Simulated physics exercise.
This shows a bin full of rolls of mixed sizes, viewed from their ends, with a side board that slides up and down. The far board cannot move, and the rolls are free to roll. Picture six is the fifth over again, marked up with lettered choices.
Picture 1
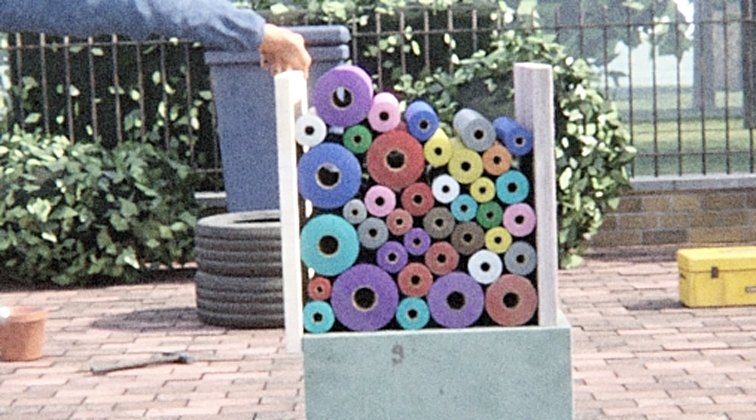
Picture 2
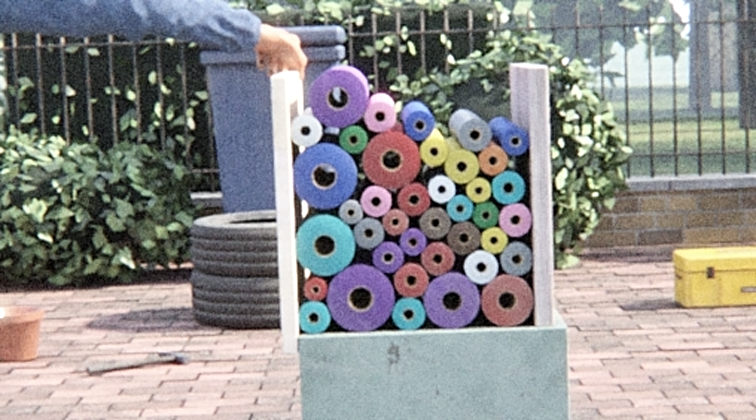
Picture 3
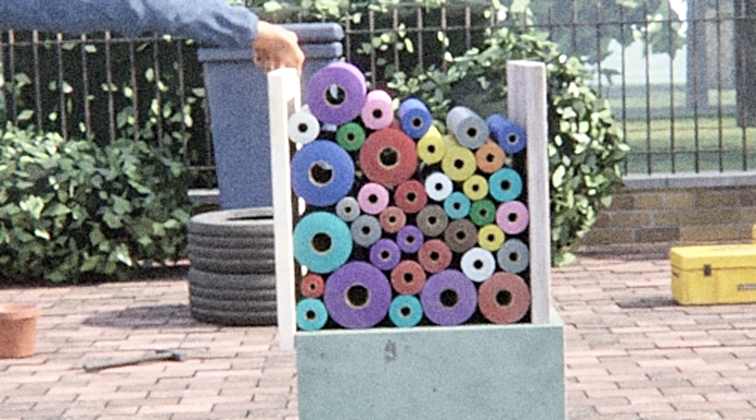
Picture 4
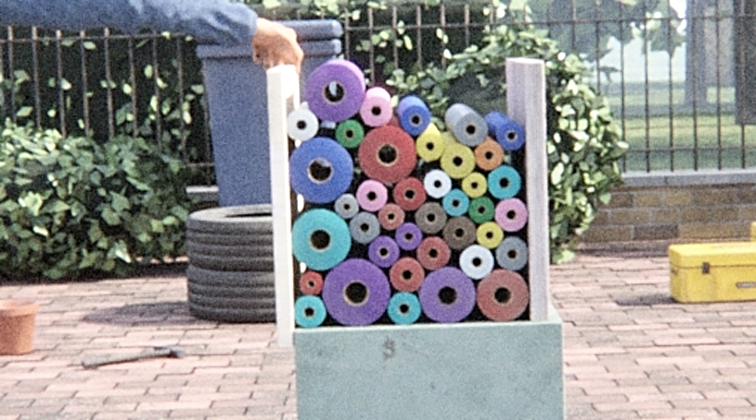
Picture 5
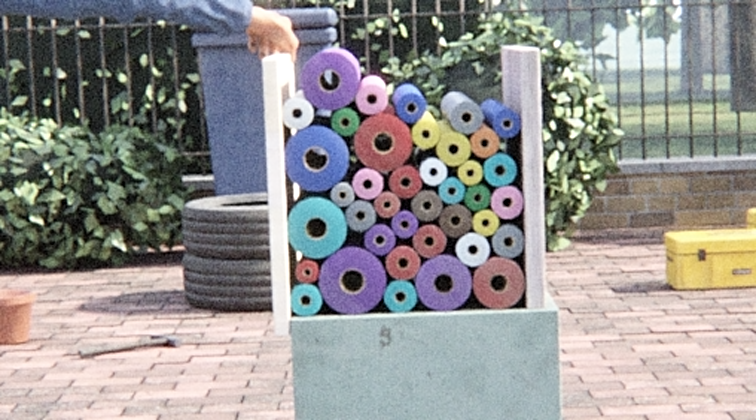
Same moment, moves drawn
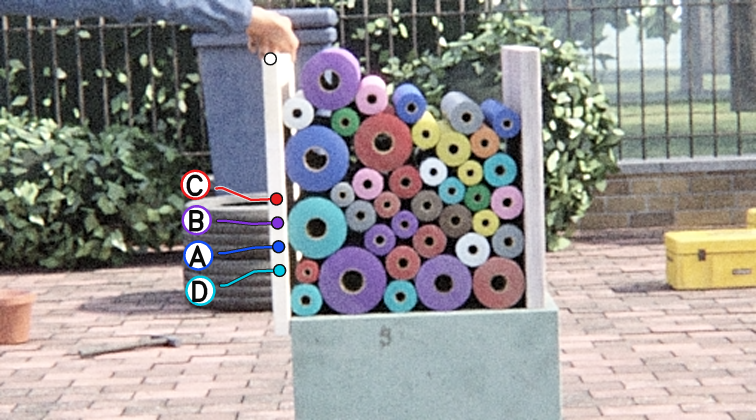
A hand stays on the bin's left side board while the stacked coloured rolls remain still.
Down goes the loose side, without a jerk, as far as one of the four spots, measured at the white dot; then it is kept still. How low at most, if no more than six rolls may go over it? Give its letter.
Down to A.
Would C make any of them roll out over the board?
Yes.
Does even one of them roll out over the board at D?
Yes, at D.
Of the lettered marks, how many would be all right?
Three of the four.
On the copy, A at (279, 247); B at (278, 223); C at (277, 199); D at (280, 271); the white dot at (271, 59).
On A. First, top of the board (282, 137).
Then, top of the board (286, 225).
Finally, top of the board (287, 246), five out over the board.
By contrast, B five out over the board; C two out over the board; D more than six out over the board.
